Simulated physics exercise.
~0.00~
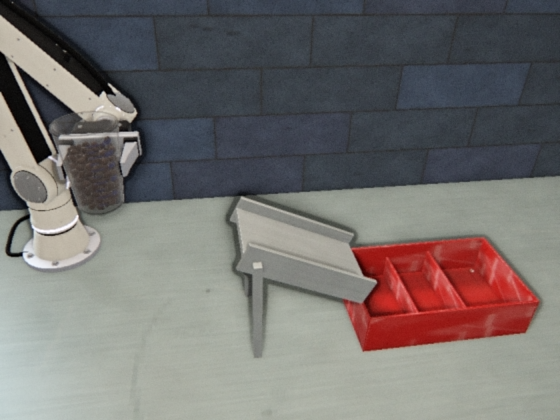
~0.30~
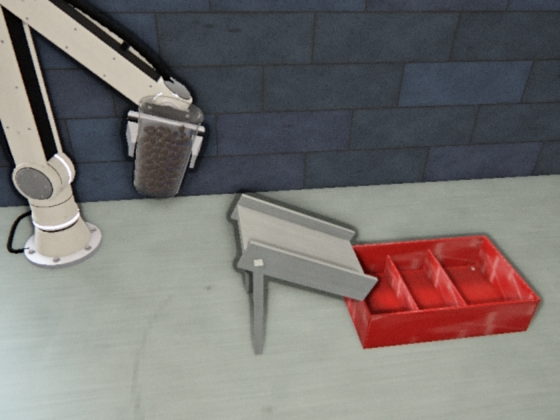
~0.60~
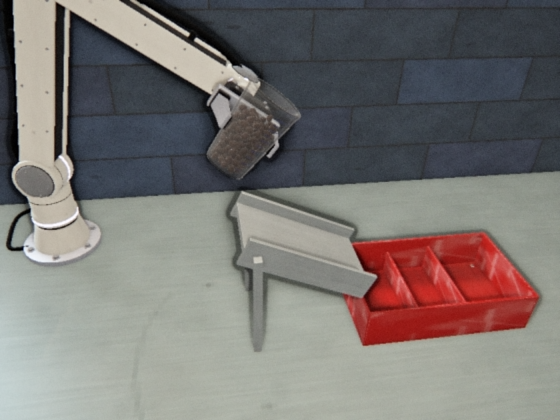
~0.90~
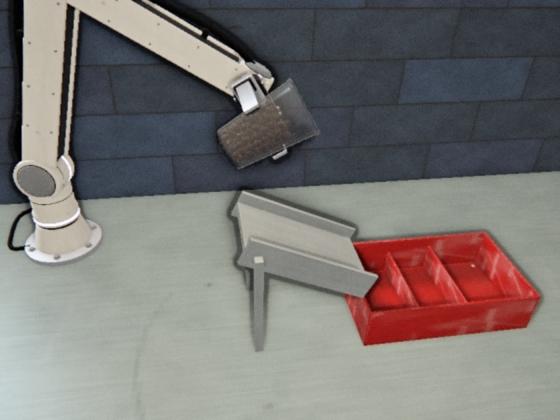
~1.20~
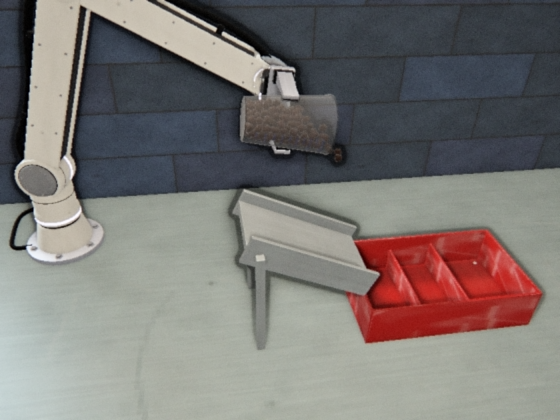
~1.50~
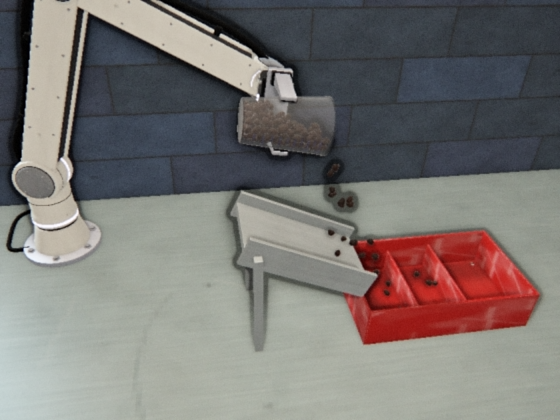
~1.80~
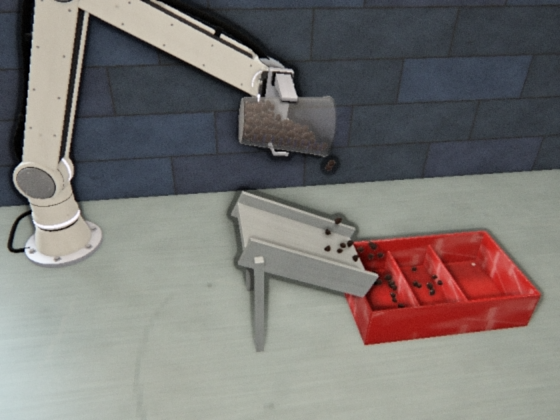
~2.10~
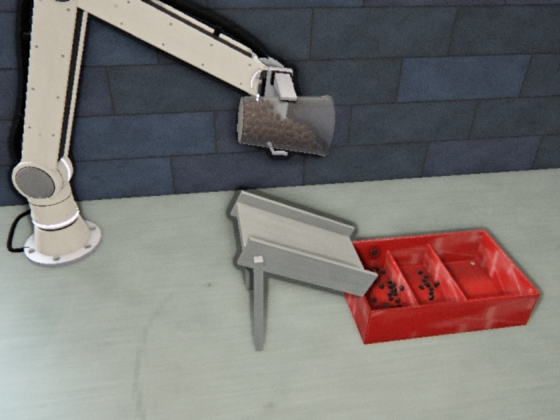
On a pale table top, a robot arm tips dark pieces down a chute into a red box.
